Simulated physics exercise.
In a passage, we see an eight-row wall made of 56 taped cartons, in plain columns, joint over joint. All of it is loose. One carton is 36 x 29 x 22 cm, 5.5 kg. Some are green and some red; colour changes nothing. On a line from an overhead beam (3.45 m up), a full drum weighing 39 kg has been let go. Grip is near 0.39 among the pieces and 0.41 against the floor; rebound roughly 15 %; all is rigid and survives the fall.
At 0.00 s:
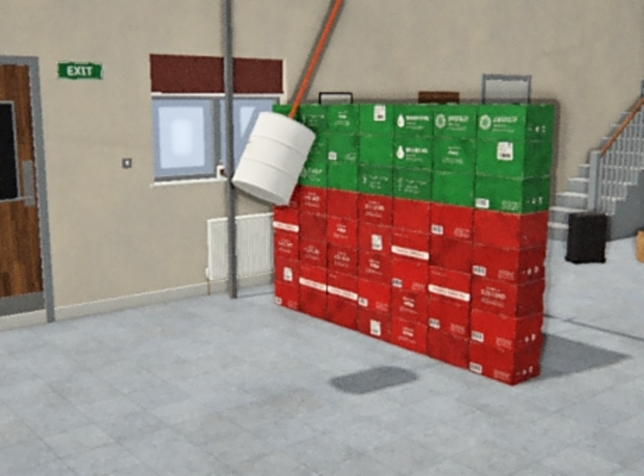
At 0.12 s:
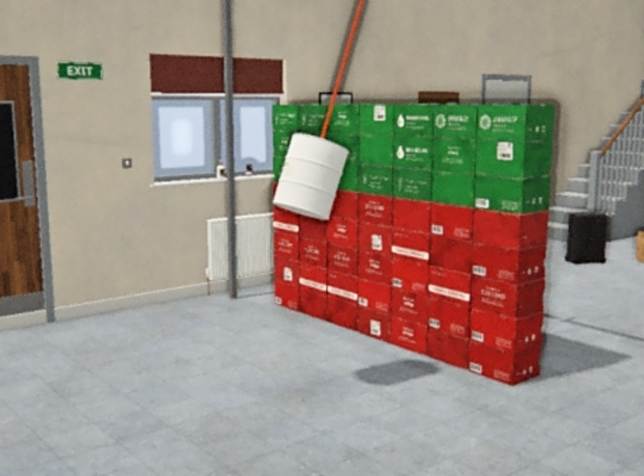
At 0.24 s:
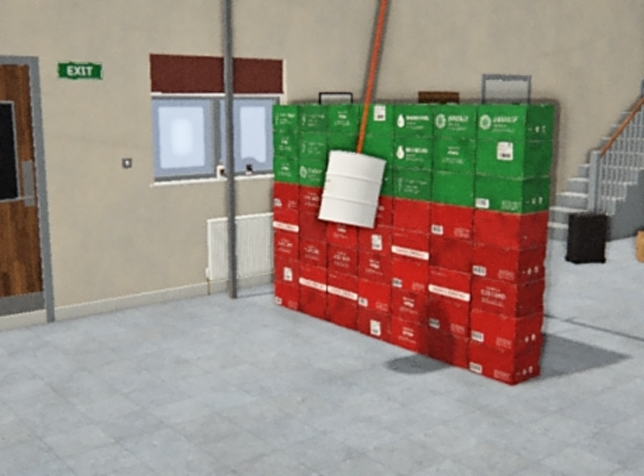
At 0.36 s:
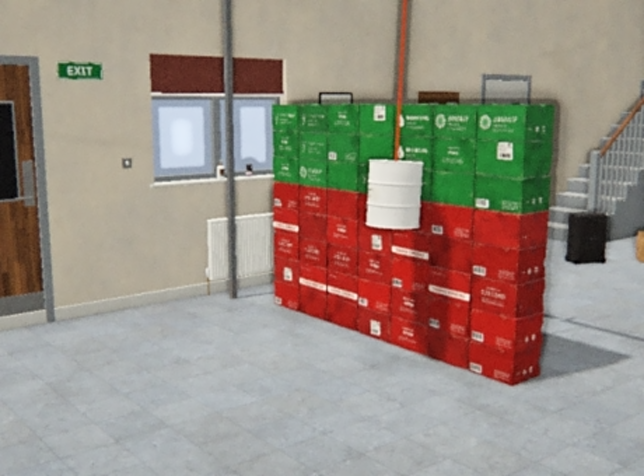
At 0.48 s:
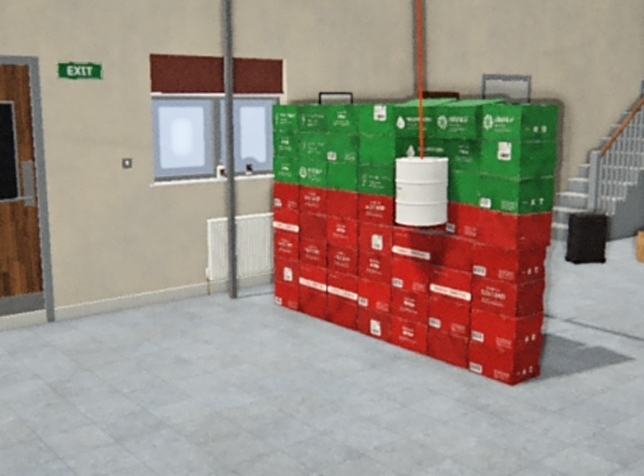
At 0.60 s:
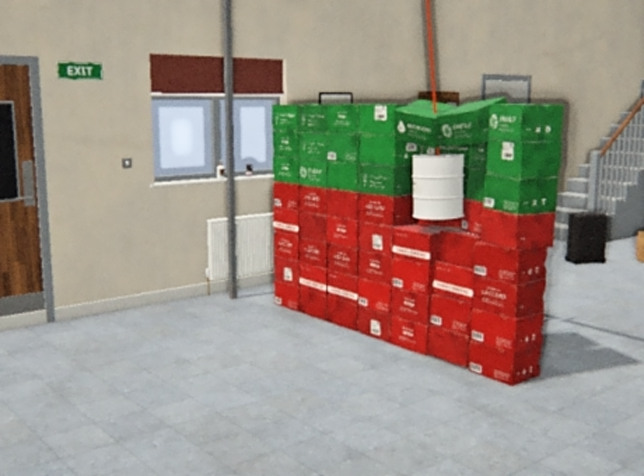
A white drum on a reddish line swings from left to right across a pale room with a grey tiled floor, seen from a fixed, slightly raised view. Green cartons sit above red ones in a wide stacked wall, with an exit sign, door and window at left and stairs at right. The drum meets the wall right of its middle and pushes in, shifting and tilting nearby upper cartons.
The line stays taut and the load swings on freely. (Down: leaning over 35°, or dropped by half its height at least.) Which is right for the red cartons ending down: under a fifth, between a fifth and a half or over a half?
Fewer than one in five of them.
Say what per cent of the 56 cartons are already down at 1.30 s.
20 per cent by then.
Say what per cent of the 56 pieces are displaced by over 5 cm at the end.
It is 25 per cent.
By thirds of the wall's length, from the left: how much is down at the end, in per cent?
In per cent: Left 0, middle 20, right 40.
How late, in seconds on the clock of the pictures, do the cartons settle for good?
At about 3.0 s.
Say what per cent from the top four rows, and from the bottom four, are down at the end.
Top 30, bottom 10 per cent.
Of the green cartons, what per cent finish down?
Green 30 per cent.
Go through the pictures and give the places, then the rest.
In the first frame (each place is the centre of the face we see best), drum (266, 150) line 28° before plumb; top green carton (413, 121); all as stacked.
Drum (303, 172) line 21° before plumb, in the second frame.
Drum (346, 187) line 12° before plumb, in the third frame.
Drum (389, 195) line 3° before plumb, in the fourth frame.
Drum (417, 193) line 3° past plumb; top green carton (414, 122) tilted 10°; 13 have shifted, in the fifth frame.
Drum (431, 188) line 8° past plumb; top green carton (414, 129) tilted 17°; steepest lean 18°, the carton at (459, 129); 17 have shifted, in the sixth frame.
By 0.74 s, line 12° past plumb; 1 of the 35 red cartons down (4 of 56 in all colours); top red carton unmoved; top green carton tilted 8°, 11 cm lower.
By 1.00 s, line 16° past plumb; 2 of the 35 red cartons down (8 of 56 in all colours); top red carton unmoved; top green carton tilted 42°, 20 cm lower.
By 1.30 s, line 16° past plumb; 4 of the 35 red cartons down (10 of 56 in all colours); top red carton unmoved; top green carton on its side.
By 1.74 s, line 6° past plumb; 4 of the 35 red cartons down (10 of 56 in all colours); top red carton unmoved; top green carton on its side.
When it is over (3.0 s), line 13° before plumb; 4 of the 35 red cartons down (10 of 56 in all colours); top red carton unmoved; top green carton 1.51 m lower. That is 11 per cent. In pixels of the last frame, middles, top red carton near (299, 194), top green carton near (275, 349).
